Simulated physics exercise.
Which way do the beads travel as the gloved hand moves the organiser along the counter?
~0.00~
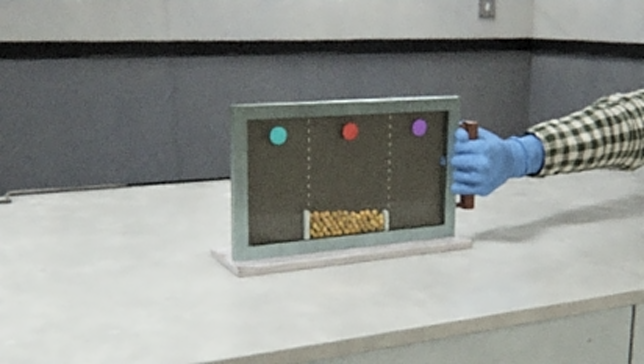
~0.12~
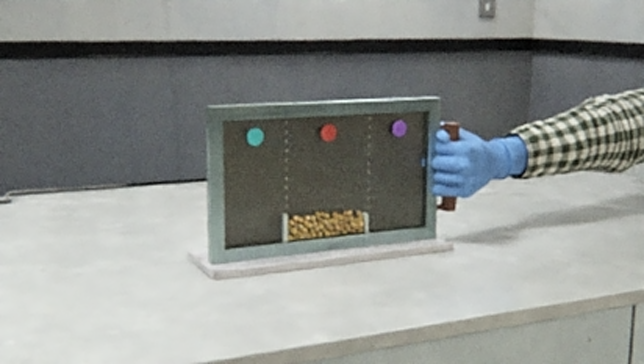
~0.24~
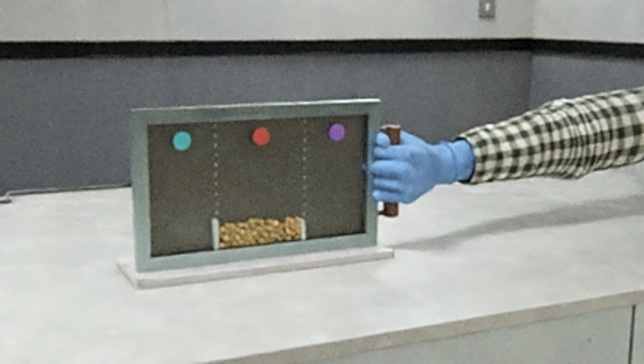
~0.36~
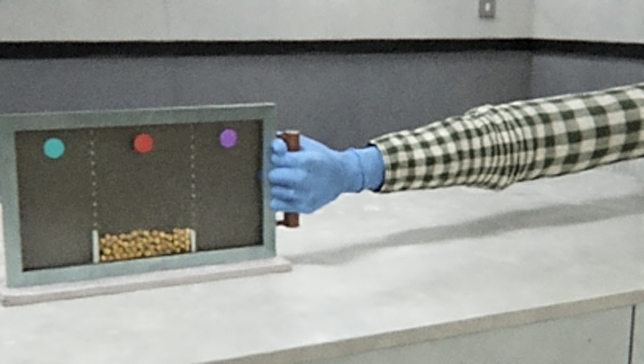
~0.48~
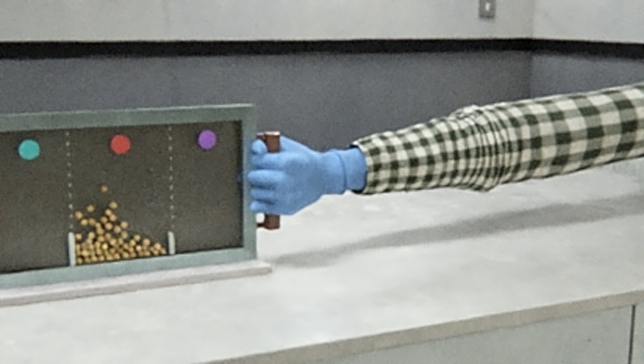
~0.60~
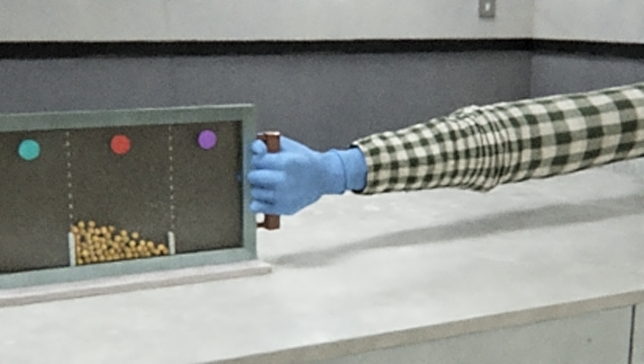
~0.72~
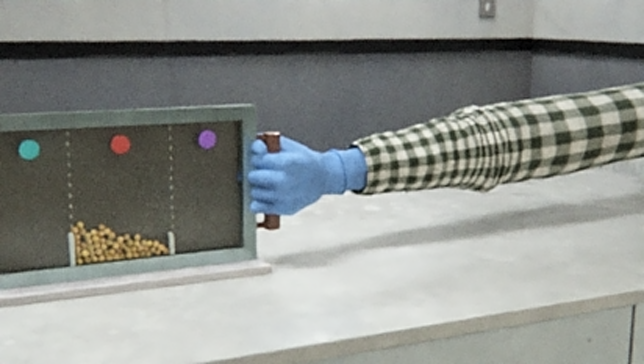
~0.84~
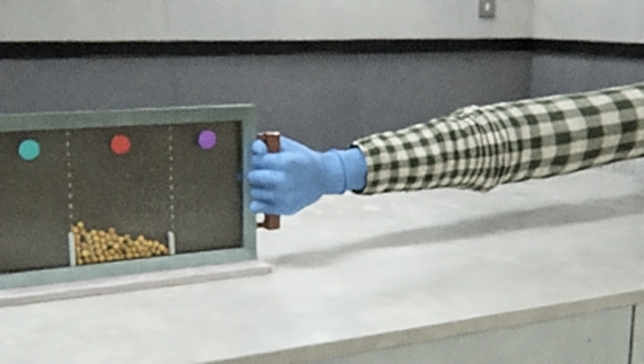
The beads travel to the left, carried along with the organiser.
To begin with, a blue-gloved hand holds the handle of an upright, see-through organiser on a counter, with small pale wooden beads lying in a low bin under the red dot. The hand slides the case left, slowly at first and then faster, and the beads ride along in a fairly level layer. As the case comes to a halt partly out of view, the beads leap up into a loose heap between the short walls. They drop back and settle, banked higher on the left, all within the red strip, leaving the turquoise and purple strips empty.
